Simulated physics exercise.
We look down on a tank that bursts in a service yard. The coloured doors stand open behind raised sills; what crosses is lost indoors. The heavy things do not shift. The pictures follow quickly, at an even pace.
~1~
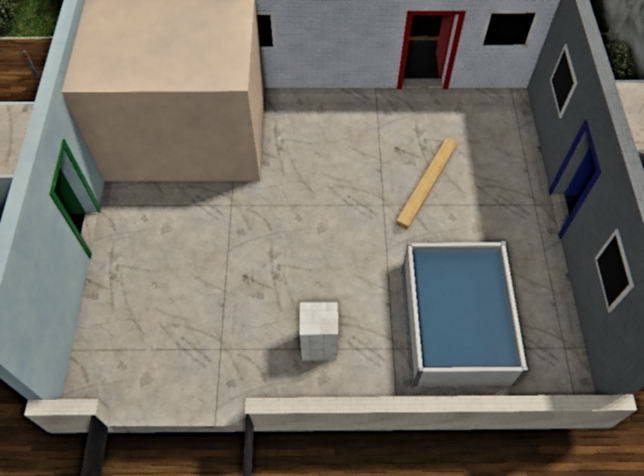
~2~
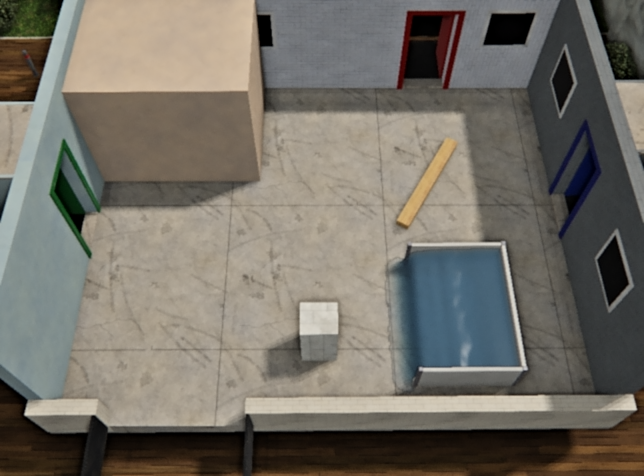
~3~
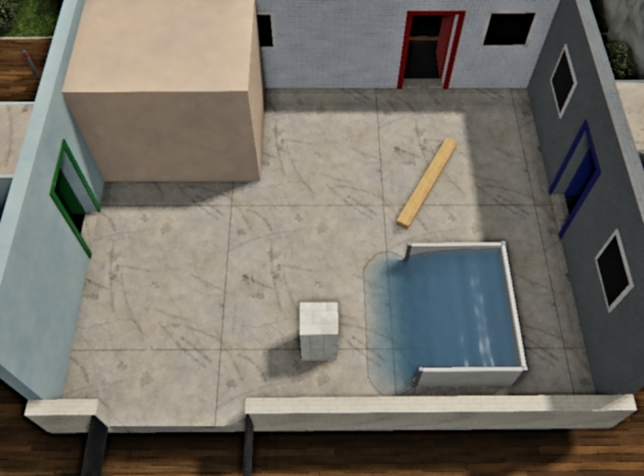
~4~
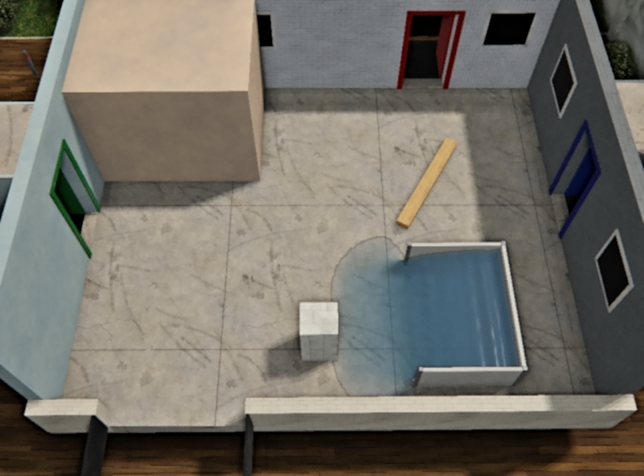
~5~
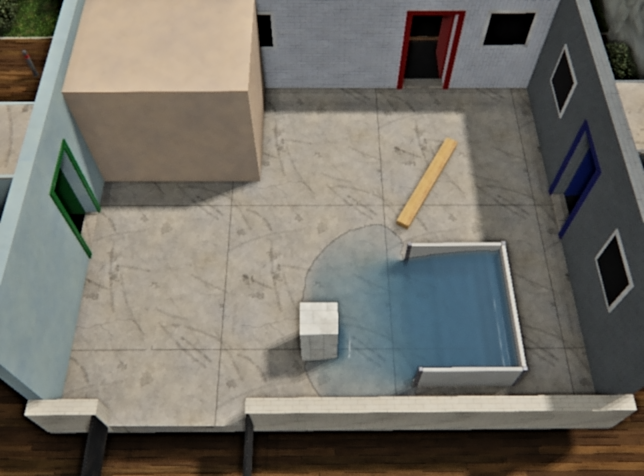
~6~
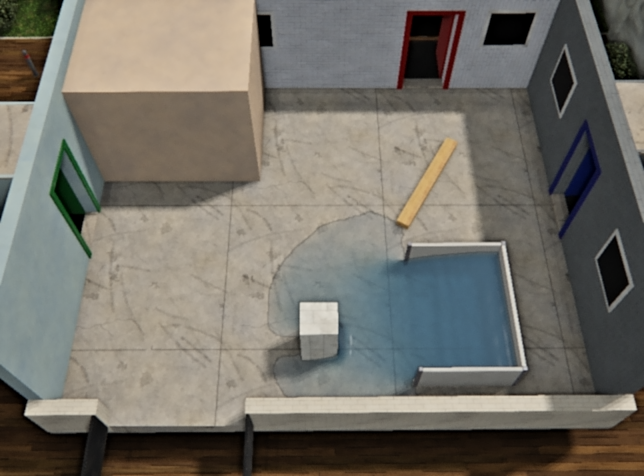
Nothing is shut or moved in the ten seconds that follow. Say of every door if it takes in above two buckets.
In the end: The red door holds within the limit; the blue door holds within the limit; the green door floods.
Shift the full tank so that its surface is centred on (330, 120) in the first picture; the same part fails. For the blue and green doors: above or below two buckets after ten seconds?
My reading: Blue holds, green is under.
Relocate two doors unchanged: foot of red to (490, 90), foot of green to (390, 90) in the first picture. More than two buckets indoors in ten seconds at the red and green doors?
My reading: Red is under; green stays under.
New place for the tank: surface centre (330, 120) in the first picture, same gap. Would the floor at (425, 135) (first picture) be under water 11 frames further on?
Verdict: Not flooded.
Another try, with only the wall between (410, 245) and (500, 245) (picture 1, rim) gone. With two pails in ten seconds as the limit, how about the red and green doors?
The red door passes that mark, the green door keeps below it.
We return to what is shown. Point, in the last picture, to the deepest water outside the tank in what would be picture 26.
At about (120, 203).
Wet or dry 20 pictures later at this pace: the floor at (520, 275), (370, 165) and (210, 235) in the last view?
In turn: Not flooded, no water, covered.
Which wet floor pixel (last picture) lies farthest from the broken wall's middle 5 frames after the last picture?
Around (143, 293).
A moment on, water covers 30 % of the floor; the red door not reached, the blue door not reached, the green door not reached.
Next, water covers 50 % of the floor; the red door not reached, the blue door not reached, the green door not reached.
Then, water covers 55 % of the floor; the red door not reached, the blue door not reached, the green door over two buckets in.
Later, water covers 70 % of the floor; the red door not reached, the blue door not reached, the green door far over two buckets in.
In the end, water covers 90 % of the floor; the red door wet at the sill, nothing in, the blue door wet at the sill, nothing in, the green door far over two buckets in.
